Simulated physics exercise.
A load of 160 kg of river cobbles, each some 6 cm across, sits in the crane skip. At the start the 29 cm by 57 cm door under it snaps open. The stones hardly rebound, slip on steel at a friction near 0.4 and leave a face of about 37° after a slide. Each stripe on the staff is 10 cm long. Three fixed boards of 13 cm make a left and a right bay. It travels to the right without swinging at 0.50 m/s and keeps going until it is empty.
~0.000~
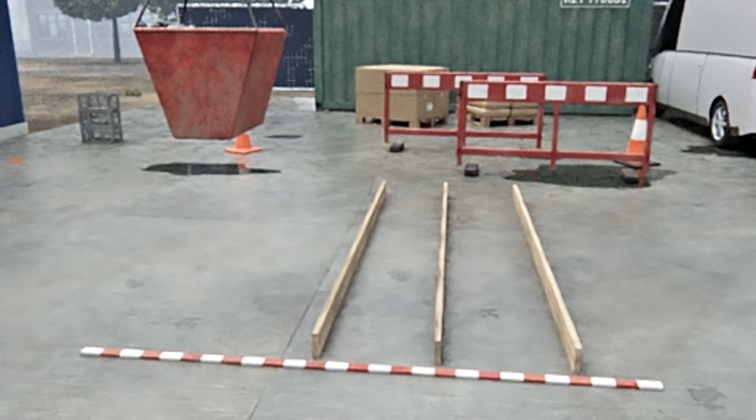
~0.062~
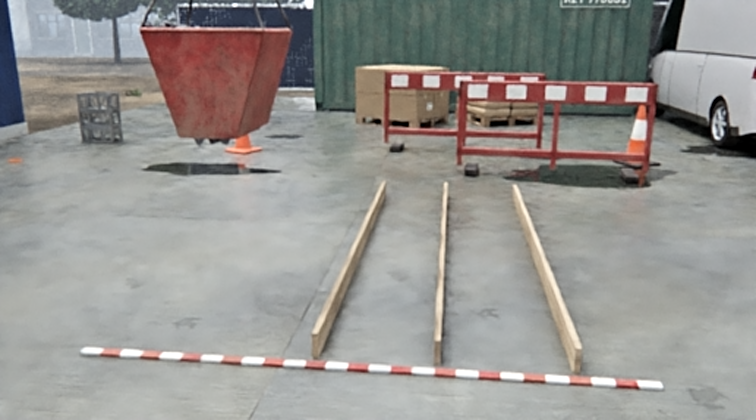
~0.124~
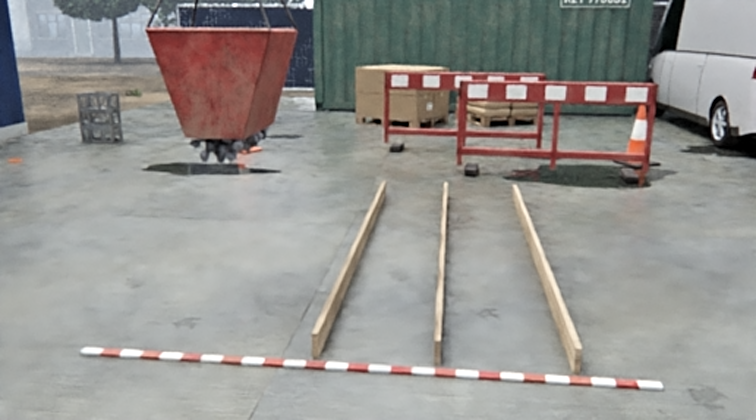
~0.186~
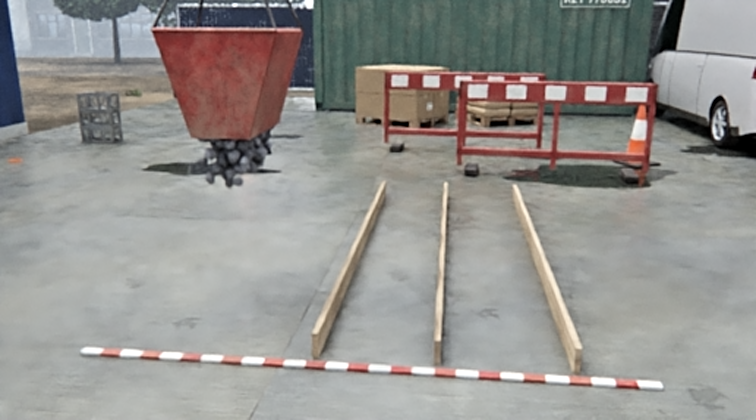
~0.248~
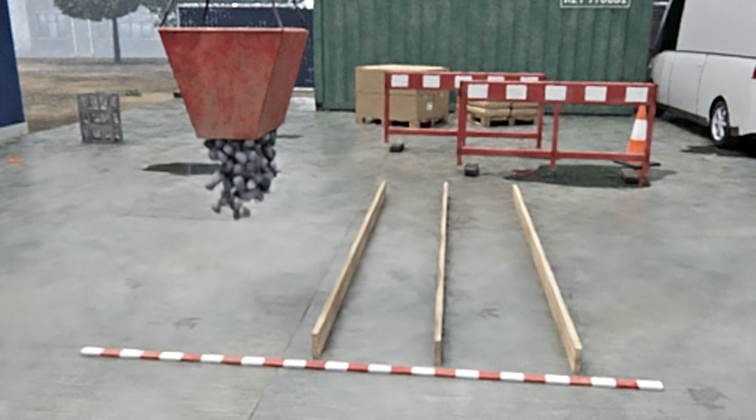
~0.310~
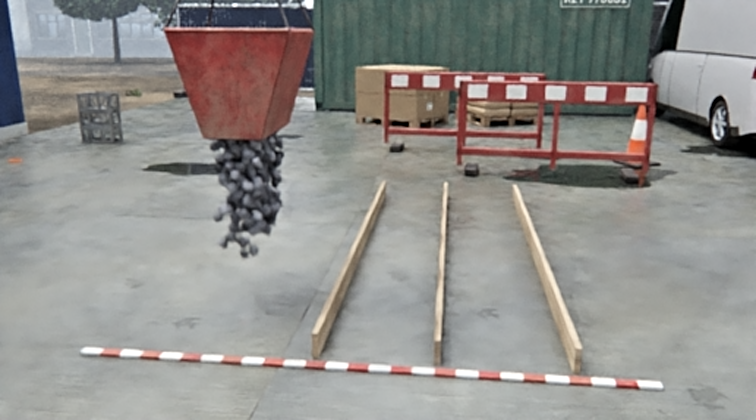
A red crane skip hangs at the left over a grey concrete yard, seen from a slightly raised, unmoving viewpoint. Three wooden boards lie behind a red-and-white striped staff, with red-and-white barriers, orange cones, a green container and a white vehicle beyond. The skip drifts slowly rightward as dark grey stones emerge from its underside, first a few, then a thickening, lengthening cluster dropping through the air beneath it.
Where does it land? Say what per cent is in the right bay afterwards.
Close to 0 in a hundred.
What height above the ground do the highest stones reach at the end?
Some 22 cm high.
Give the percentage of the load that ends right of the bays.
Near 0 in a hundred.
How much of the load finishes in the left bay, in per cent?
Near 5 in a hundred.
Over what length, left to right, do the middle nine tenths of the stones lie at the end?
About 90 cm.
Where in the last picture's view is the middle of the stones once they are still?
Their middle is at about (287, 294).
After 0.7 s, 0 % in the crane skip, 100 % falling or lying left of the bays; the stones farthest right are at (333, 295).
After 1.1 s, 0 % in the crane skip, 94 % falling or lying left of the bays, 6 % falling or lying in the left bay; the stones farthest right are at (406, 311).
After 1.7 s, 0 % in the crane skip, 94 % falling or lying left of the bays, 6 % falling or lying in the left bay; the stones farthest right are at (430, 316).
After 2.6 s, 0 % in the crane skip, 94 % falling or lying left of the bays, 6 % falling or lying in the left bay; the stones farthest right are at (430, 316).
After 4.5 s, 0 % in the crane skip, 94 % left of the bays, 6 % in the left bay; the stones farthest right are at (430, 316).
